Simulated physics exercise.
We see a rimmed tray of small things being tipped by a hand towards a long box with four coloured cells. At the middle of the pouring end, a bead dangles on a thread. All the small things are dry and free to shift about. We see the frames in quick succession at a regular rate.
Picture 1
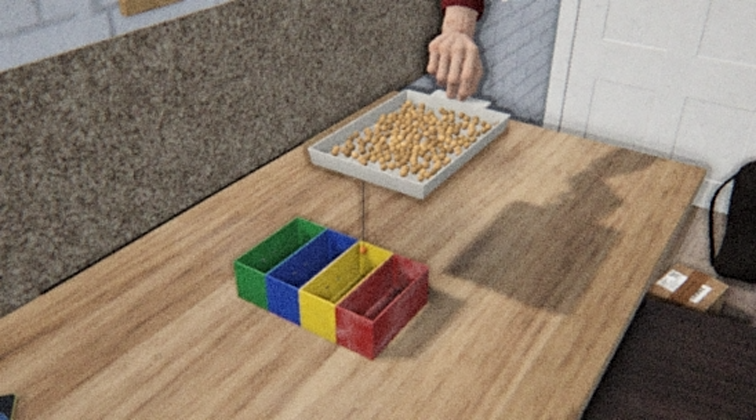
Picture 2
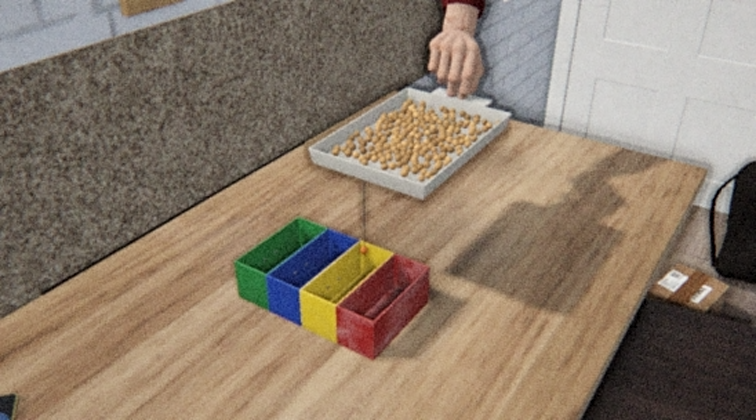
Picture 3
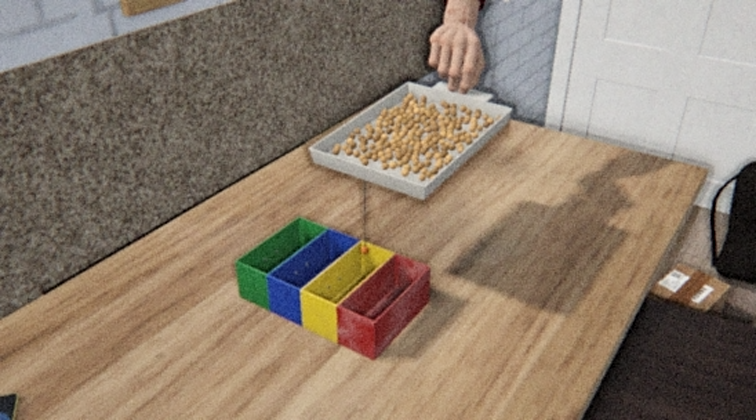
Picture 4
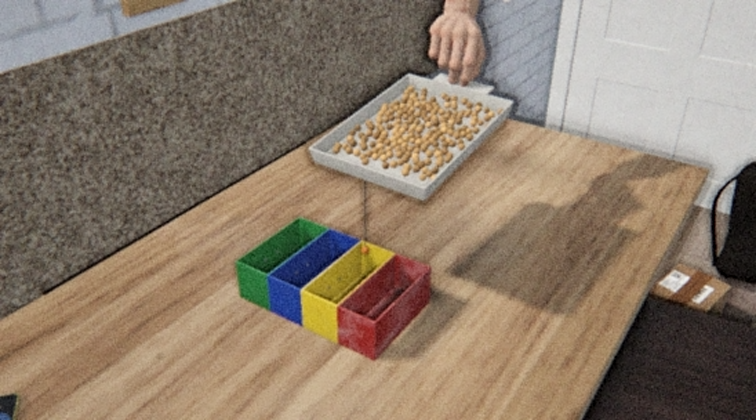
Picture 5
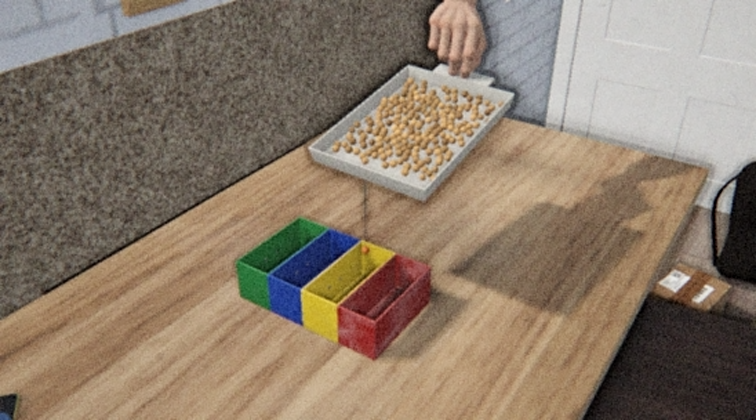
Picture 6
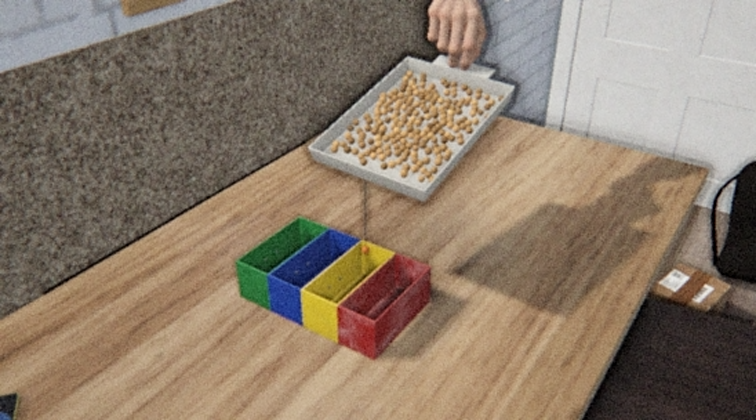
A hand slowly raised the back of a shallow tray of small round wooden beads above a box with green, blue, yellow and red cells, and some of the beads shifted about in the tray.
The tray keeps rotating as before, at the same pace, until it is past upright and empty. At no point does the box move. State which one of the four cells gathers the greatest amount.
It is the red cell.
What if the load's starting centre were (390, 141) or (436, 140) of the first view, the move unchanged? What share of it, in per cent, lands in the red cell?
It would be 40 in a hundred, and then 40 in a hundred.
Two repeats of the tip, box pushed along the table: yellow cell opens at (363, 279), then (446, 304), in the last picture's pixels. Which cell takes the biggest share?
For the first spot the answer is red, and for the second spot it is the blue cell.
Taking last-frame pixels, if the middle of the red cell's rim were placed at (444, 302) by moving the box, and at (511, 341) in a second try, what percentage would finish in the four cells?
First case 90 in a hundred, second case 70 in a hundred.
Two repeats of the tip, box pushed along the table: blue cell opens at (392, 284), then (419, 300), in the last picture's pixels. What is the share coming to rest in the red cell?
The first try gives 0 per cent, the second 0 per cent.
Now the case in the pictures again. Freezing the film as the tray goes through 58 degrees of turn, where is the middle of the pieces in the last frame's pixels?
The middle of the load sits near (393, 143).
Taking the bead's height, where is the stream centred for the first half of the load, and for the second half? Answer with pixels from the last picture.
Near (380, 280) and later near (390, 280).
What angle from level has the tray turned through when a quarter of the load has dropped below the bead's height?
I'd put it at about 85 degrees.
Soon, tray tipped steeply; nearly all on the tray; a stray few falling or outside the box.
A while on, tray tipped right over; a small part on the tray; about a third in the red cell; a small part in the yellow cell; a stray few in the blue cell; a stray few in the green cell; about a third falling or outside the box.
Towards the end, tray tipped past a quarter turn; about half in the red cell; about a quarter in the yellow cell; a stray few in the blue cell; a stray few in the green cell; about a third falling or outside the box.
Finally, tray tipped past a quarter turn; about half in the red cell; about a quarter in the yellow cell; a stray few in the blue cell; a stray few in the green cell; about a third outside the box.
